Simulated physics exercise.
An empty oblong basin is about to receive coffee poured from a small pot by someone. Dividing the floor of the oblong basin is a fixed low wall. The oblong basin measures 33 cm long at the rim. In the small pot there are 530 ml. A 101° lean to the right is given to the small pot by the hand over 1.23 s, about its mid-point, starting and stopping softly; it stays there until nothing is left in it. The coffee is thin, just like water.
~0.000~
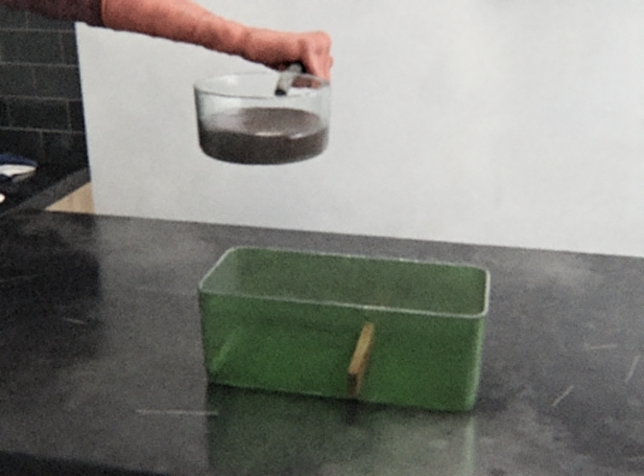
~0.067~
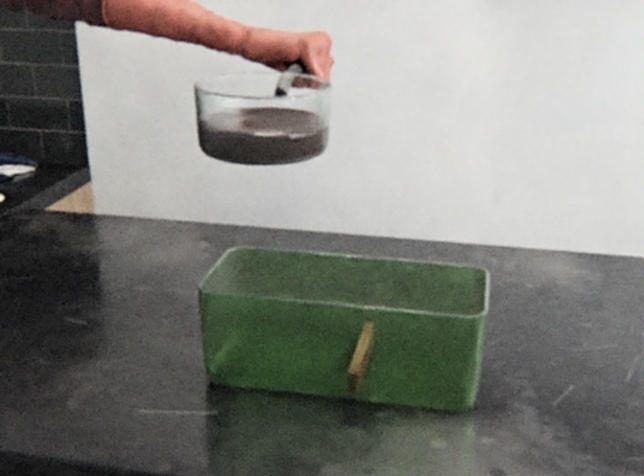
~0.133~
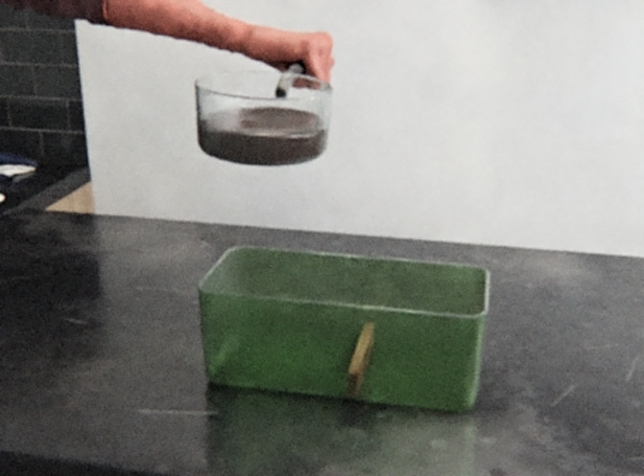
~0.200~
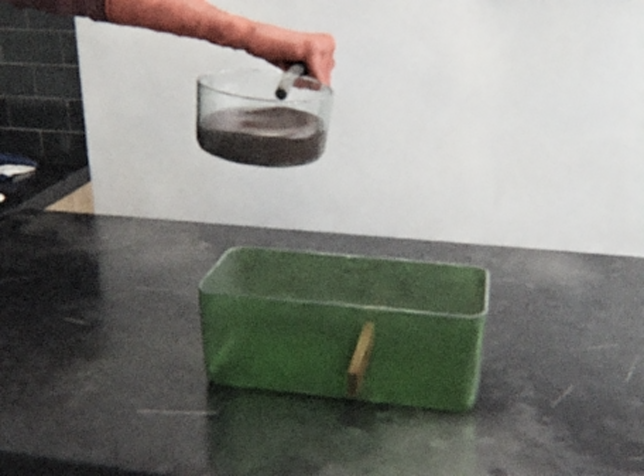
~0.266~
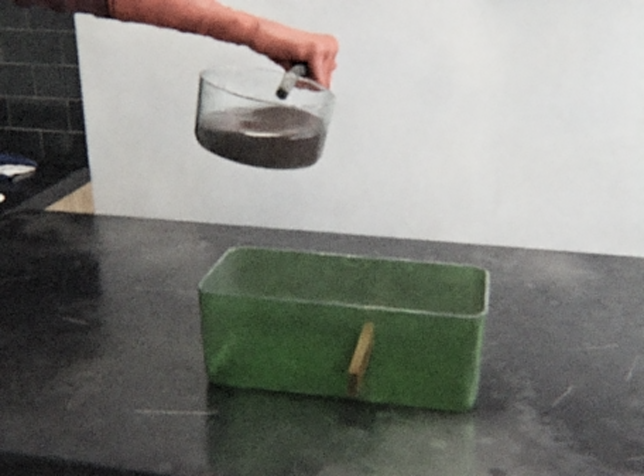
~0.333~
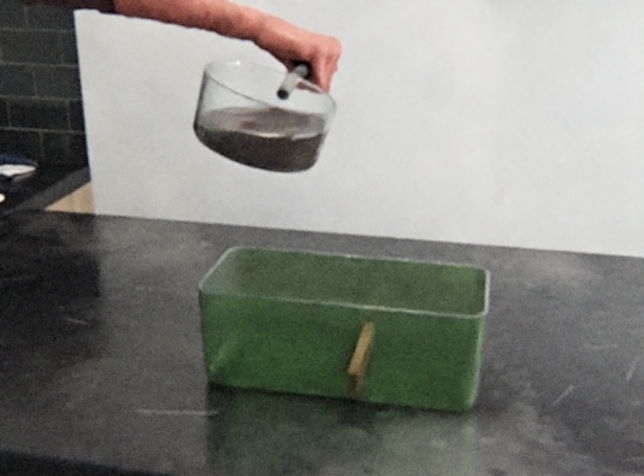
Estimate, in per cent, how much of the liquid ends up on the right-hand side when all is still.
63 %.
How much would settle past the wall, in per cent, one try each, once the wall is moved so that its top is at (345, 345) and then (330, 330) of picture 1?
First 85, then 95 per cent.
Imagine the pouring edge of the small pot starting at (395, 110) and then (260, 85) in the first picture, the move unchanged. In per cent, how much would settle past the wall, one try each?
Some 90 and 10 per cent, in that order.
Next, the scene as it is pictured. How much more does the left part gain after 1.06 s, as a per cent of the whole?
Some 26 per cent.
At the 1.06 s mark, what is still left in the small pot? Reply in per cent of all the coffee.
Near 16 in a hundred.
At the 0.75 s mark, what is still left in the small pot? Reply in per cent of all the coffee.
I'd put it near 66 percent.
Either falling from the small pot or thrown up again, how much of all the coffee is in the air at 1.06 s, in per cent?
Airborne share: Near 20 %.
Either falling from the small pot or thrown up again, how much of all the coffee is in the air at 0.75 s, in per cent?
About 30 per cent.
After 0.75 s the tilt is 68° and 65 per cent is still to pour, 1 is left of the wall and 2 right of it.
After 1.06 s the tilt is 96° and 17 per cent is still to pour, 10 is left of the wall and 53 right of it.
After 1.38 s the tilt is 101° and 1 per cent is still to pour, 30 is left of the wall and 64 right of it.
After 1.73 s the tilt is 101° and 0 per cent is still to pour, 36 is left of the wall and 63 right of it.
In the end 36 per cent lies left of the wall, 63 right of it and 1 outside.
